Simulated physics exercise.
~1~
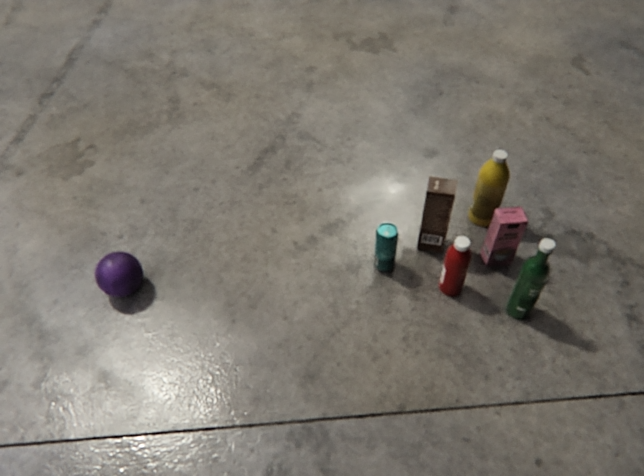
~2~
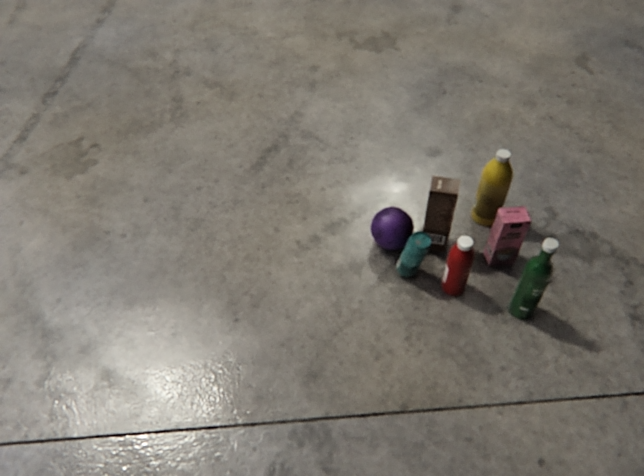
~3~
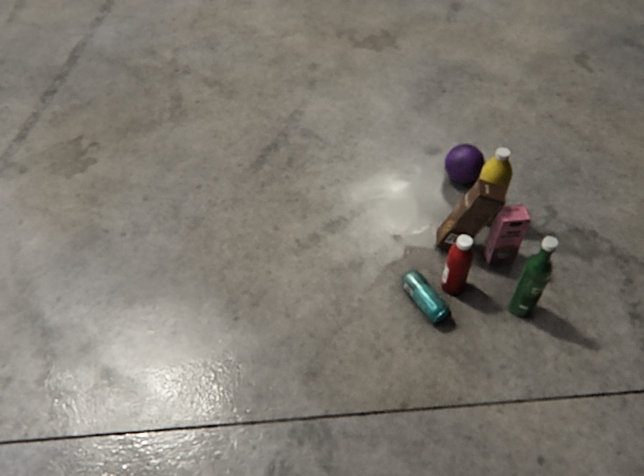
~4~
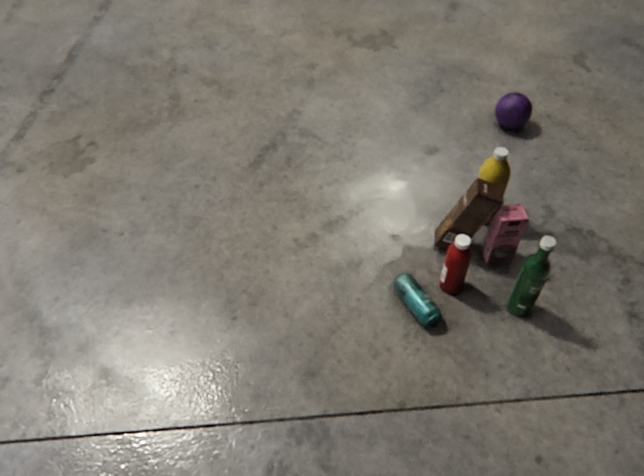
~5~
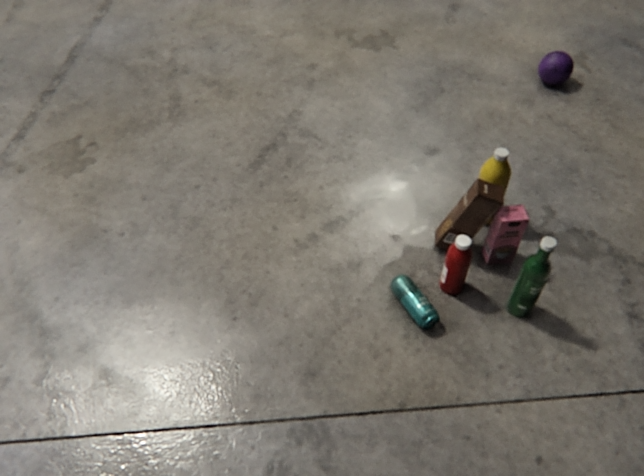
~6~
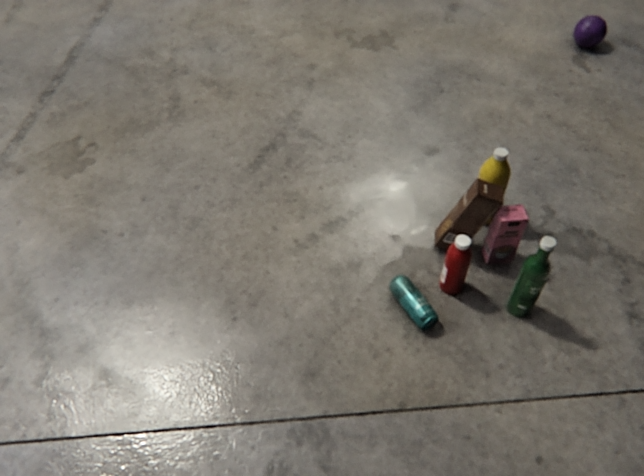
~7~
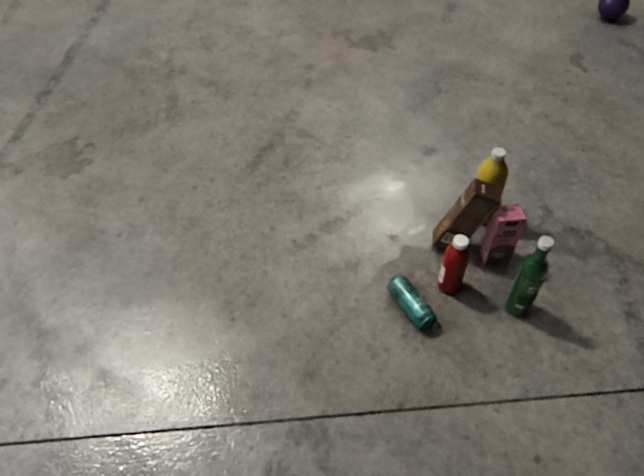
We see a purple ball roll right across a concrete floor into a group of bottles, cartons and a can, knocking the turquoise can over and tipping the brown carton against the upright yellow bottle, before rolling away toward the upper right corner while the other items stay standing.
